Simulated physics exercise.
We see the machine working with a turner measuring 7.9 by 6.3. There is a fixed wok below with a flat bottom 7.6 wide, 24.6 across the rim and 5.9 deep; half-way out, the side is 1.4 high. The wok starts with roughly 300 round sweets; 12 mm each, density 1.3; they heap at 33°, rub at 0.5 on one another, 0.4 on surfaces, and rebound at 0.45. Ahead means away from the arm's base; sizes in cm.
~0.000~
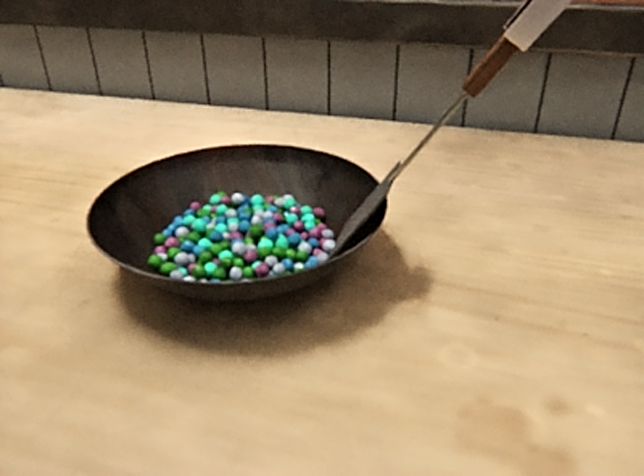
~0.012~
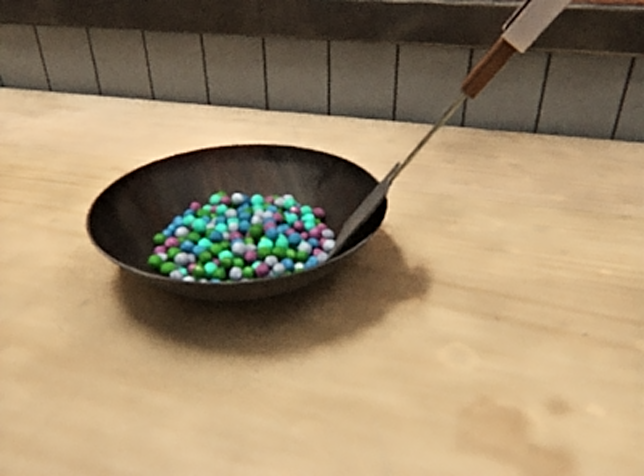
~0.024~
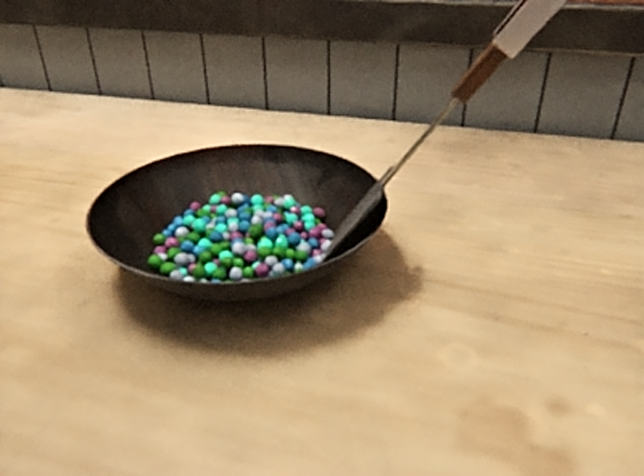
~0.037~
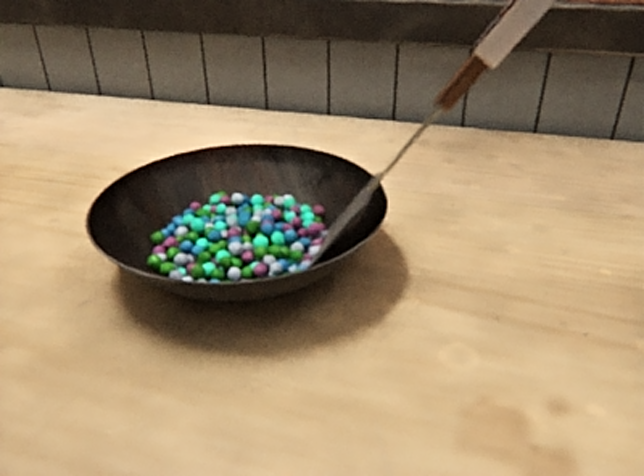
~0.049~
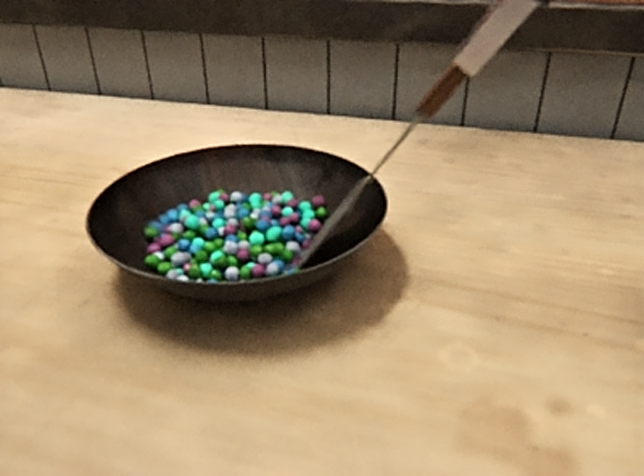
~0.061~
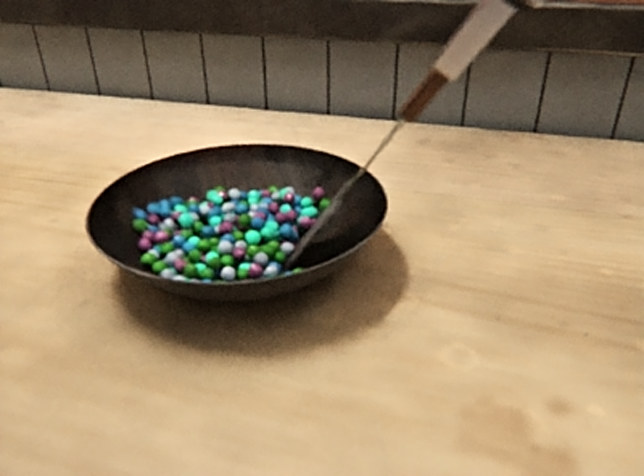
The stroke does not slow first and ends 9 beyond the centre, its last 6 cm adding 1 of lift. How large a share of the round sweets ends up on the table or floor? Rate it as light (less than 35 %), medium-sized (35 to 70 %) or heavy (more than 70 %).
Rated medium-sized.
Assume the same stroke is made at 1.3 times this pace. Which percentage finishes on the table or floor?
50 %.
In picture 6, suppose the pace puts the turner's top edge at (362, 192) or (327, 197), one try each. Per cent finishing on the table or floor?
I'd estimate some 35 and 50 in a hundred.
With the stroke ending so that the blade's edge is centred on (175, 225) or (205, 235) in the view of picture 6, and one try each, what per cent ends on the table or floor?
25 % and 5 %.
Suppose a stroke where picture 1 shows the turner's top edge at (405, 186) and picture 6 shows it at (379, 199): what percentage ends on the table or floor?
Some 20 percent ends up on the table or floor.
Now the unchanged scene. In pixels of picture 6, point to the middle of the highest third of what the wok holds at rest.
Look near (188, 242).
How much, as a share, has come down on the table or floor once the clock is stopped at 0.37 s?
That would be near 20 per cent, give or take.
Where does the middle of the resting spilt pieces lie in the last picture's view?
I'd point to somewhere close to (5, 214).
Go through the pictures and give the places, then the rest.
The first picture shows turner top edge at (394, 177), sloping 56°; upper third of the load around (248, 230), from x 155 to 330, top at y 200; 299 in the wok.
The second picture shows turner top edge at (393, 178), sloping 56°; upper third of the load around (248, 230), from x 155 to 330, top at y 200.
The third picture shows turner top edge at (386, 182), sloping 56°; upper third of the load around (247, 230), from x 155 to 330, top at y 200.
The fourth picture shows turner top edge at (372, 188), sloping 56°; upper third of the load around (246, 229), from x 155 to 320, top at y 200.
The fifth picture shows turner top edge at (357, 193), sloping 56°; upper third of the load around (242, 225), from x 150 to 320, top at y 195.
The sixth picture shows turner top edge at (341, 196), sloping 56°; upper third of the load around (228, 220), from x 140 to 325, top at y 190; 299 in the wok.
After 0.11 s, sloping 56°, highest piece 7 above the table; 299 in the wok.
After 0.15 s, sloping 56°, highest piece 9 above the table; 296 in the wok, 3 on the blade or in flight.
After 0.37 s, sloping 56°, highest piece 13 above the table; 164 in the wok, 55 on the table or floor, 80 on the blade or in flight.
After 1.42 s, sloping 56°, highest piece 4 above the table; 164 in the wok, 135 on the table or floor.
At rest, 164 in the wok, 135 on the table or floor. That is 45 % on the table or floor.
